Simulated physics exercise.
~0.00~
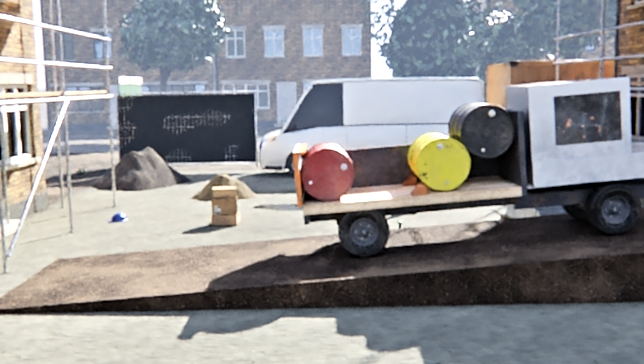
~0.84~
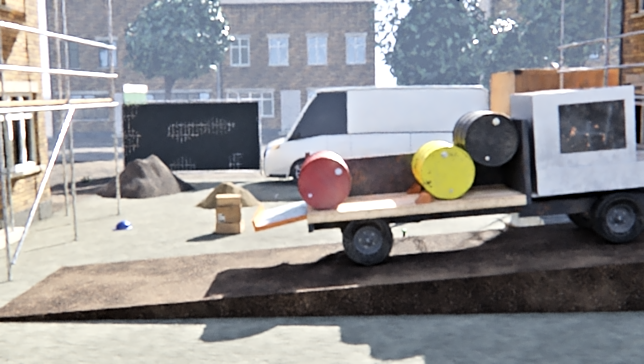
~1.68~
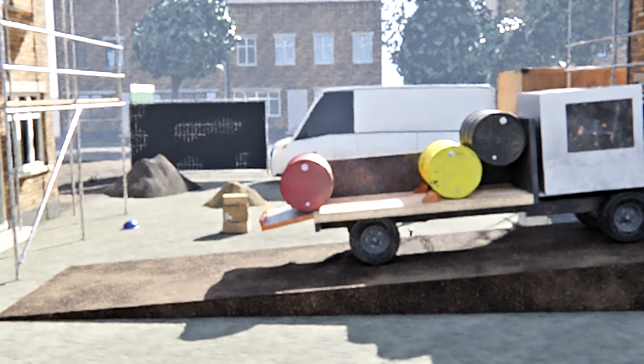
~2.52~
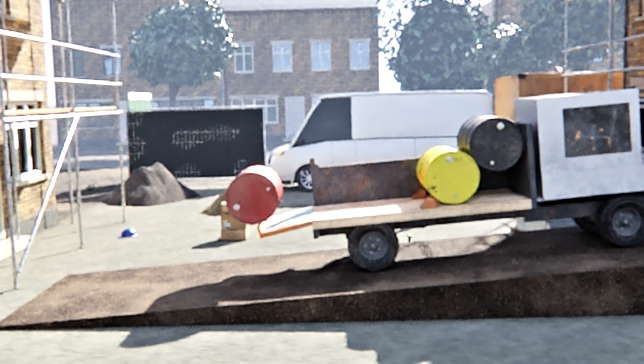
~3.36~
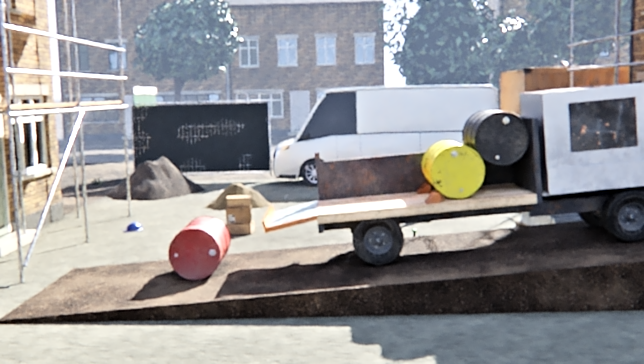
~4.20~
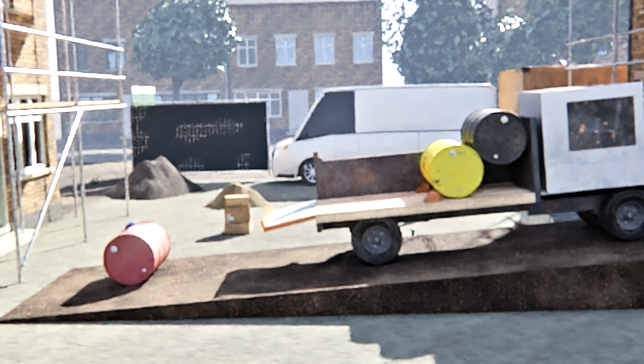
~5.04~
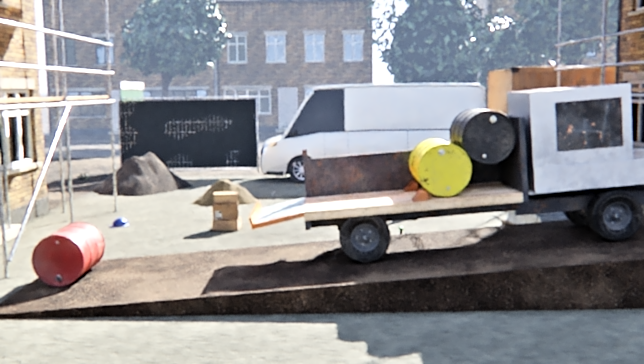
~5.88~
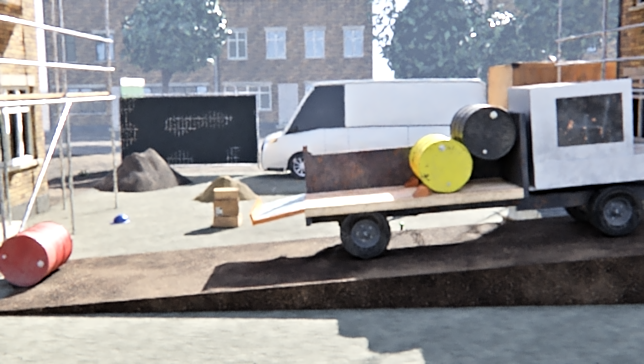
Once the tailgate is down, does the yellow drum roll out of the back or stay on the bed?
The yellow drum stays on the bed. Of the red and yellow drums, only the red one rolls out of the back and down the ramp.
